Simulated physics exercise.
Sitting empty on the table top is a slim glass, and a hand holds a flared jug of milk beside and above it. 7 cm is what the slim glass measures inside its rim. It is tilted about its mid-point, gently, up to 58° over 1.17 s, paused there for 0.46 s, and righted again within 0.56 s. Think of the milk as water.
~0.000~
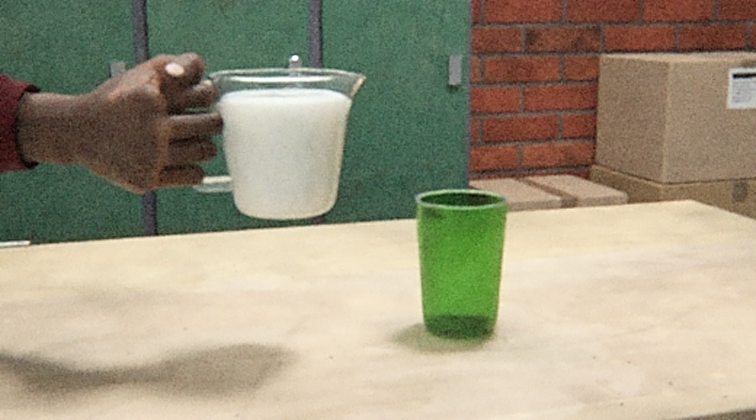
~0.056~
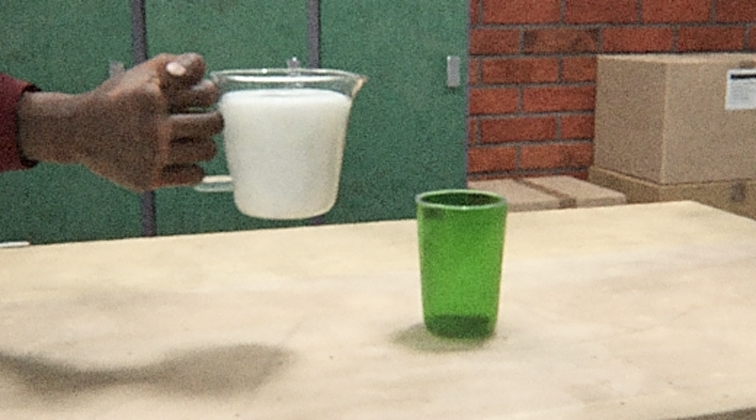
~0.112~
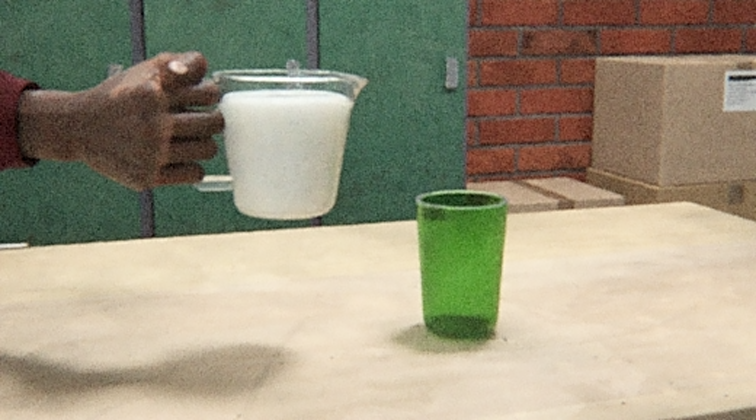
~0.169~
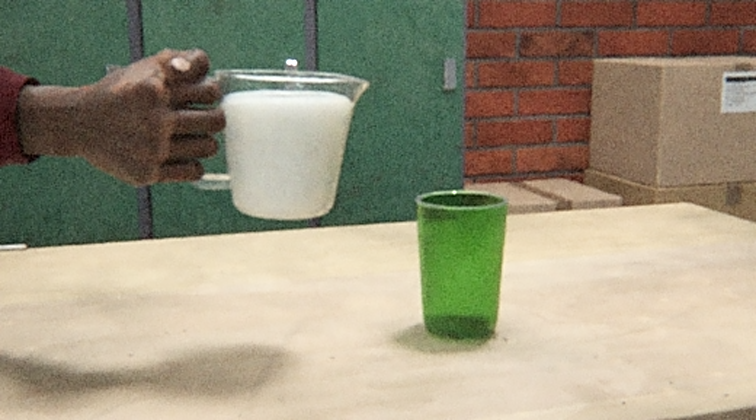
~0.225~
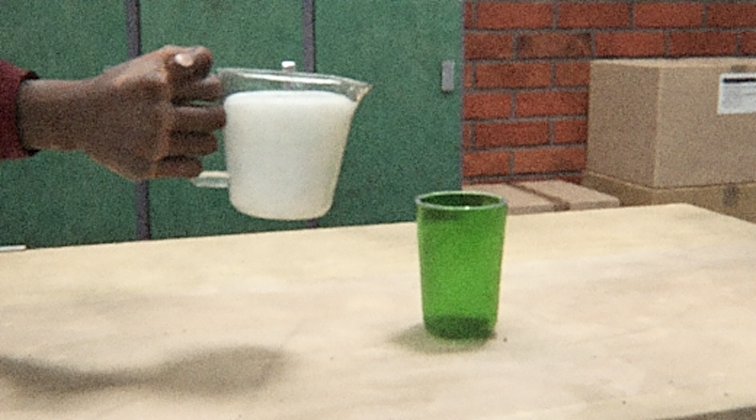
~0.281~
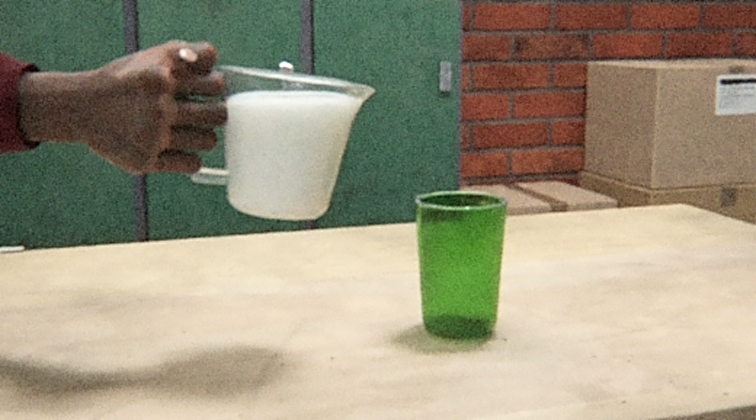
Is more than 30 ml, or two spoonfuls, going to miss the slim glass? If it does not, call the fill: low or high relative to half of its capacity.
Spilt instead.
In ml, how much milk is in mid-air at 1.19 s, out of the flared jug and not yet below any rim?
Liquid in flight: Around 70 ml.
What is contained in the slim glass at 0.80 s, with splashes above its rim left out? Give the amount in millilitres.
I'd put it around 20 ml.
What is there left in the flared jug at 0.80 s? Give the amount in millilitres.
Near 520 ml.
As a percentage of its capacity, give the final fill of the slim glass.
Close to 25 in a hundred, I'd say.
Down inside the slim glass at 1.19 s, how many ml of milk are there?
Volume: Approx. 90 ml.
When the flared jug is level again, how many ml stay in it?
It ends up holding near 210 ml.
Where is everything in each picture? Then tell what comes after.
In the first picture, tilt 0°; pouring edge (368, 75); surface from (231, 97) to (331, 94); the slim glass's rim runs from (420, 204) to (502, 199).
In the second picture, tilt 0°; pouring edge (368, 75); surface from (229, 96) to (331, 94).
In the third picture, tilt 1°; pouring edge (370, 77); surface from (230, 97) to (332, 95).
In the fourth picture, tilt 3°; pouring edge (371, 80); surface from (231, 97) to (332, 96).
In the fifth picture, tilt 5°; pouring edge (373, 84); surface from (232, 98) to (333, 96).
In the sixth picture, tilt 8°; pouring edge (375, 89); surface from (236, 99) to (338, 98).
By 0.80 s the tilt is 45° and the slim glass has 20 ml, the flared jug 515 ml, and 10 ml is on the table top.
By 1.19 s the tilt is 58° and the slim glass has 95 ml, the flared jug 330 ml, and 115 ml is on the table top.
By 1.59 s the tilt is 58° and the slim glass has 100 ml, the flared jug 230 ml, and 245 ml is on the table top.
By 2.02 s the tilt is 12° and the slim glass has 100 ml, the flared jug 210 ml, and 295 ml is on the table top.
At rest the slim glass has 100 ml, the flared jug 210 ml, and 295 ml is on the table top.
